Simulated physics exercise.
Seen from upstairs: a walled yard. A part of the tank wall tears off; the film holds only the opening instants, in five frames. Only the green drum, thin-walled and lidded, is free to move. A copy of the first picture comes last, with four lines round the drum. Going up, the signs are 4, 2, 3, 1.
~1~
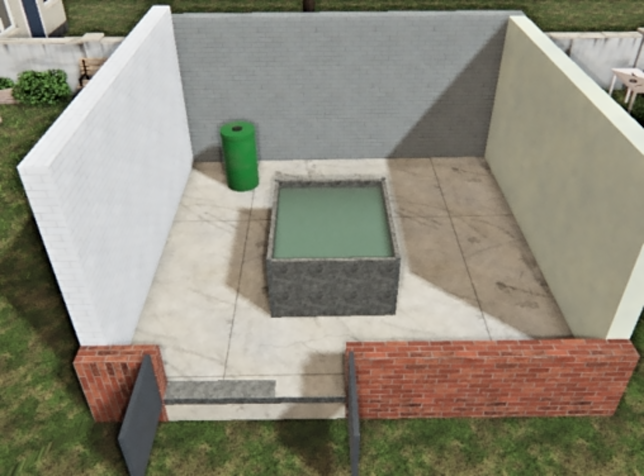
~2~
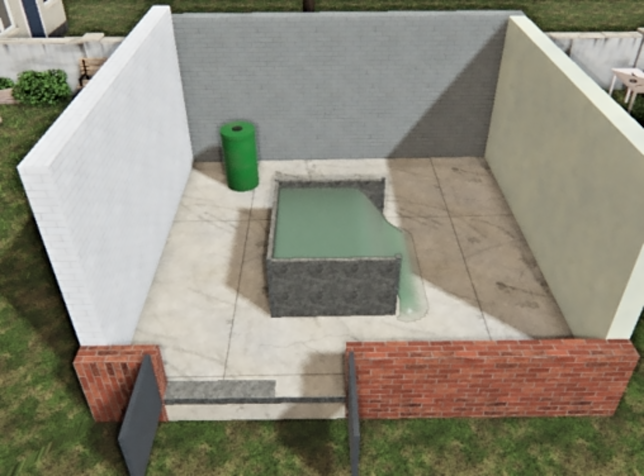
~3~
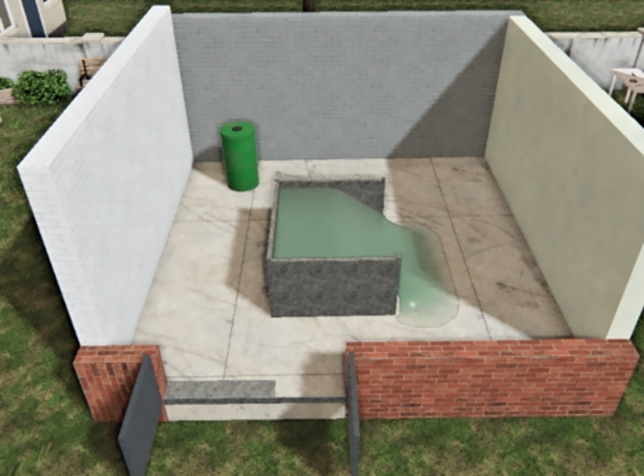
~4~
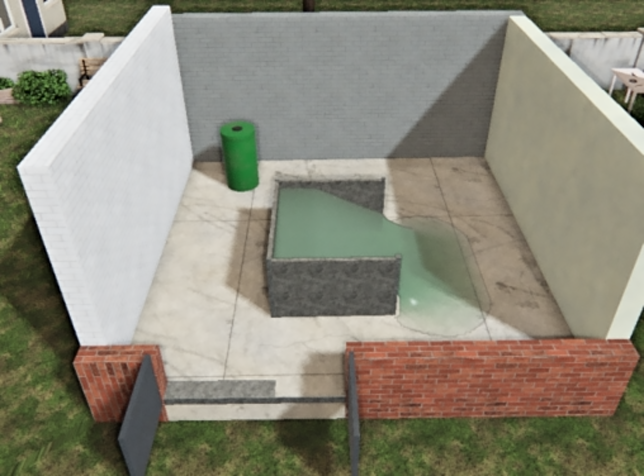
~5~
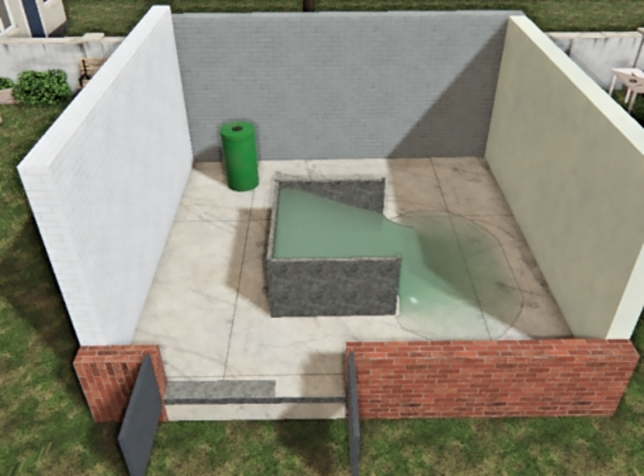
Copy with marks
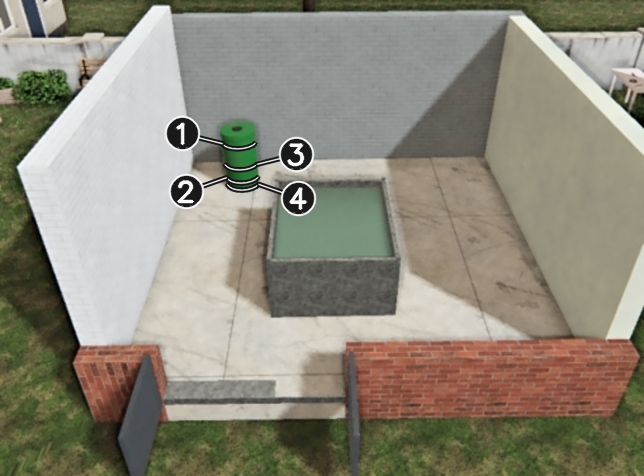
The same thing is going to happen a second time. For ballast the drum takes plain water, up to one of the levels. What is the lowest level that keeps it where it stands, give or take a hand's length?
I would pick mark 2.
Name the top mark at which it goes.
Here it is mark 4.
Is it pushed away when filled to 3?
No, that is safe.
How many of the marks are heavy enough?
Three of them.
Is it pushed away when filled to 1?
No, not at all.
On the marked copy, 1 at (237, 148); 2 at (241, 183); 3 at (239, 169); 4 at (241, 190); from the bottom up 4, 2, 3, 1.
For mark 1, it does not move.
For mark 2, it does not move.
For mark 3, it does not move.
For mark 4, it is pushed about 3 times its own width away.
